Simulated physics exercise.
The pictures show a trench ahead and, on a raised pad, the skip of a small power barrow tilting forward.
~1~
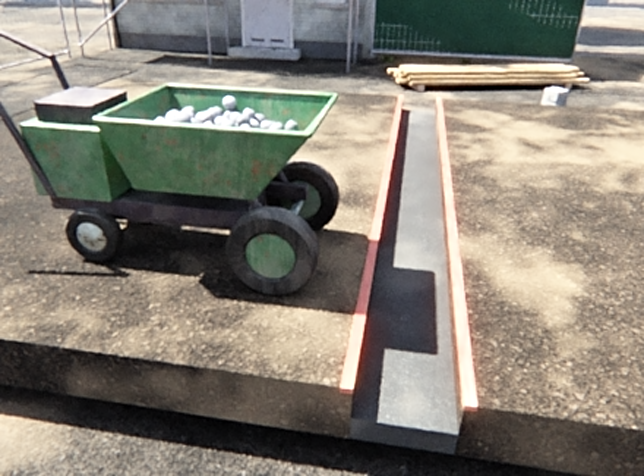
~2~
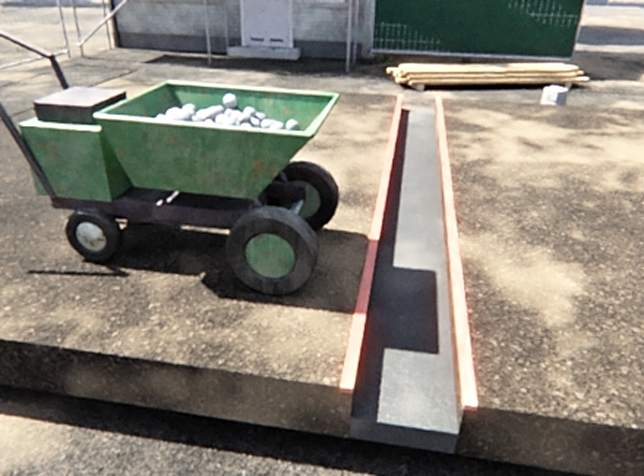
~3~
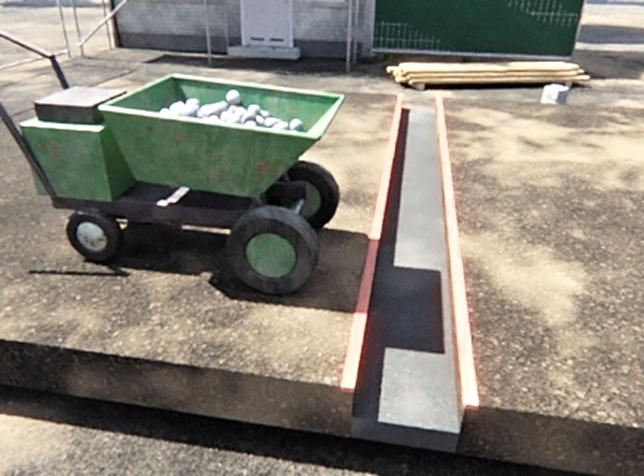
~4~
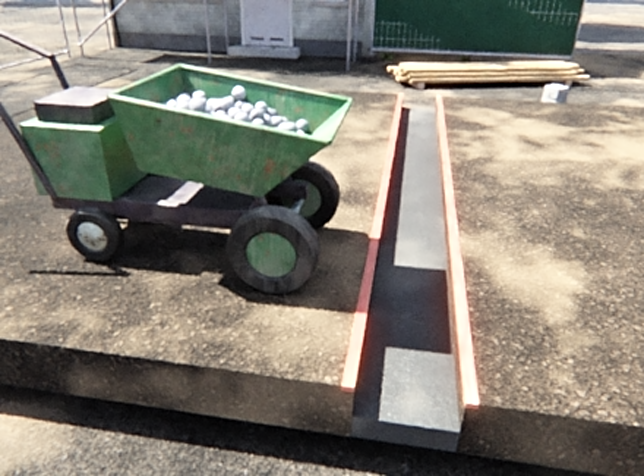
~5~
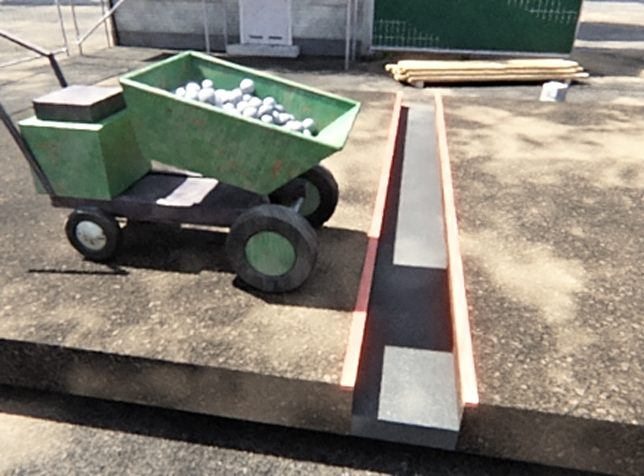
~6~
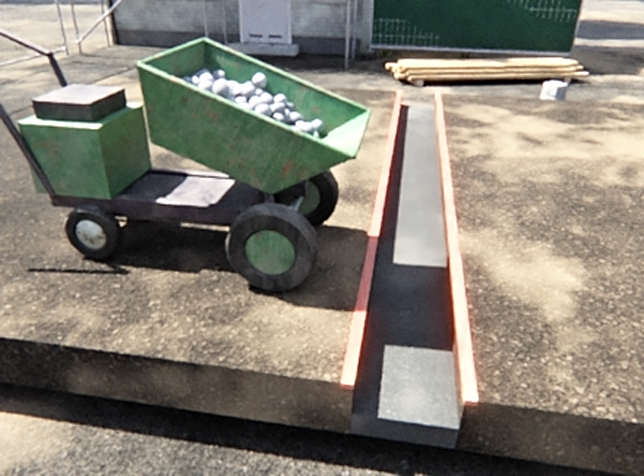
In the video, a green wheeled barrow holding pale round stones stands left of a shallow, orange-edged trench; its skip starts level, then gradually tilts forward to the right, its rear rising while the wheels stay in place.
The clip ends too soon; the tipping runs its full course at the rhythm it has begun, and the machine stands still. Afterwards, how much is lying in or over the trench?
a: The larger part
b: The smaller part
The answer is a.
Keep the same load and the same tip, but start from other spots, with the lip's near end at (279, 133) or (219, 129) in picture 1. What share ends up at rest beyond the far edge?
Position 1 near 10 %, position 2 near 0 %.
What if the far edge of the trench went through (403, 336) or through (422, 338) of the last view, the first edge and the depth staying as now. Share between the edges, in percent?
First try: About 10 %; second try: About 20 %.
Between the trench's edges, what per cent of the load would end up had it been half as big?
Roughly 80 %.
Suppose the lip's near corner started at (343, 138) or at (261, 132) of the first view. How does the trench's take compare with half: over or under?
A minority / the bulk.
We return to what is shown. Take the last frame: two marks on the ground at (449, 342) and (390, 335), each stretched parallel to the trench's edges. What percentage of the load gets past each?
About 50 percent, then about 90 percent.
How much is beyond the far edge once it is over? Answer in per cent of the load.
Roughly 35 per cent of the load.
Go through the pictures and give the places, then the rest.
In the first frame, lip of the skip (309, 136), level; top of the load (213, 133), round cobbles; first edge of the trench (357, 334); far edge (465, 348), the trench over half as wide as the skip, and shallow for its width.
In the second frame, lip of the skip (311, 136), level; top of the load (214, 132).
In the third frame, lip of the skip (318, 138), tipped barely; top of the load (202, 126).
In the fourth frame, lip of the skip (329, 143), tipped a little; top of the load (205, 114).
In the fifth frame, lip of the skip (340, 149), tipped a little; top of the load (191, 108).
In the sixth frame, lip of the skip (353, 157), tipped clearly; top of the load (202, 98); first edge of the trench (357, 330); far edge (465, 343).
Just after the last frame, skip tipped steeply; every one in the skip.
A moment on, skip tipped steeply; the larger part in the skip; about a tenth in or heaped over the trench; just a few falling.
Further on, skip tipped right over; roughly a quarter in the skip; roughly half in or heaped over the trench; roughly a quarter beyond it.
When it is over, skip tipped right over; roughly two thirds in or heaped over the trench; roughly a third beyond it.
